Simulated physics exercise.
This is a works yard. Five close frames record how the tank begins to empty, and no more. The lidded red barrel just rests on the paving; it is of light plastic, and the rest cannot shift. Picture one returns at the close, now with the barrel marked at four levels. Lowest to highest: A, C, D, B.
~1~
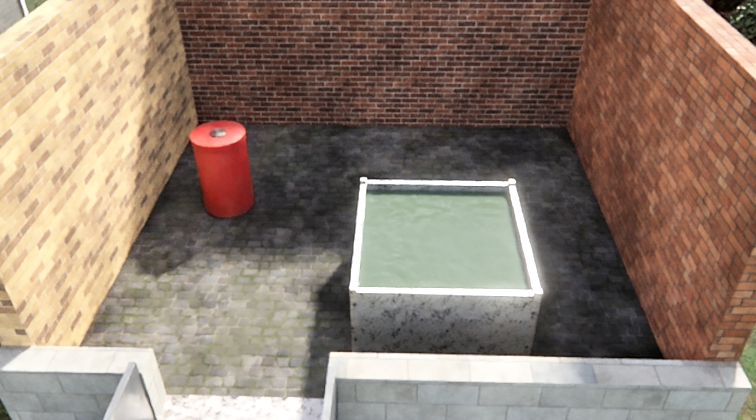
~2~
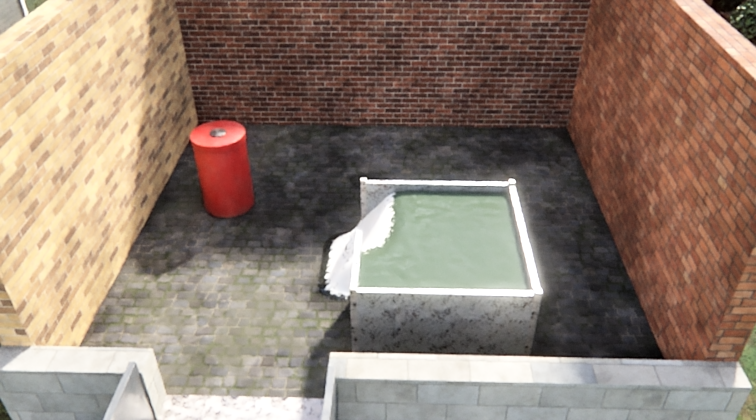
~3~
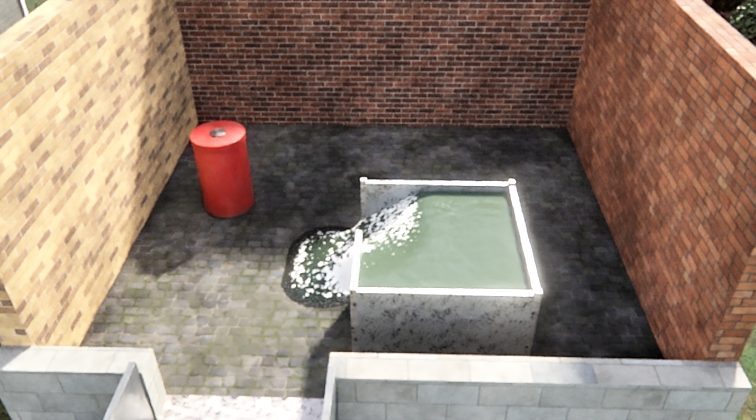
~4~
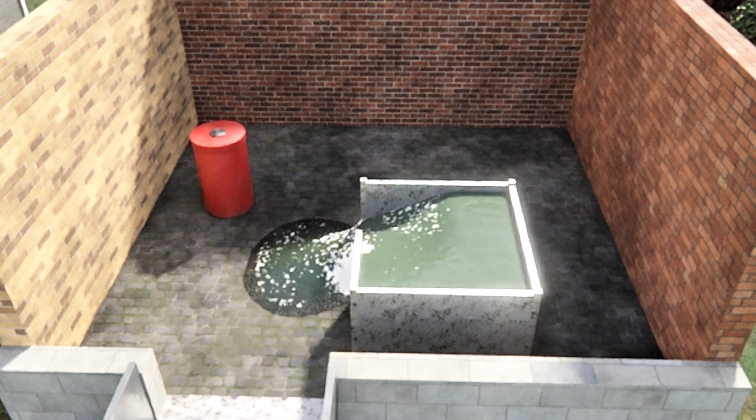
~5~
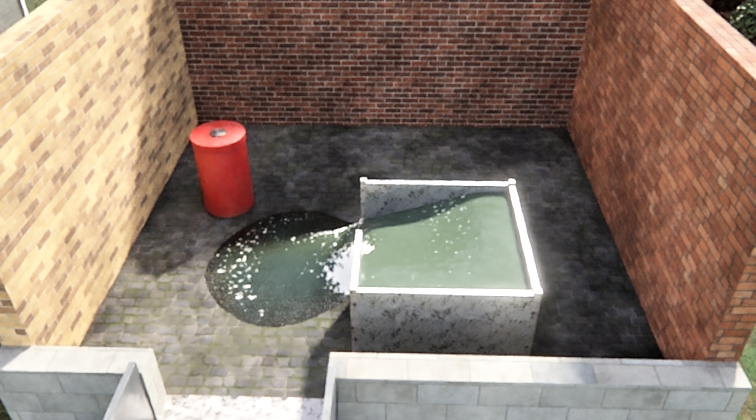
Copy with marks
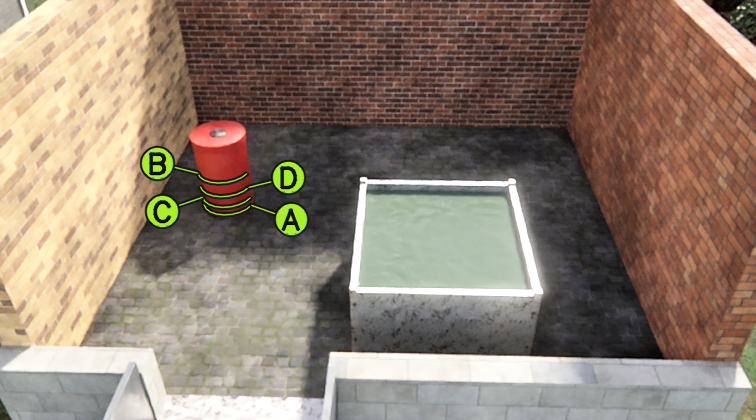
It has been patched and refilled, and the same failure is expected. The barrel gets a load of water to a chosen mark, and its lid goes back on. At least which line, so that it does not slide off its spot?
Take D.
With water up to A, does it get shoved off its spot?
Yes.
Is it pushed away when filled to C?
Yes, it does.
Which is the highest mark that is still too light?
Here it is mark C.
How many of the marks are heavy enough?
Two of the four.
In lime, A at (223, 214); B at (218, 183); C at (222, 207); D at (220, 196); from the bottom up A, C, D, B.
If A is chosen, it is pushed about 5 times its own width away.
If B is chosen, it does not move.
If C is chosen, it is pushed about twice its own width away.
If D is chosen, it shifts by a finger or two and stays.
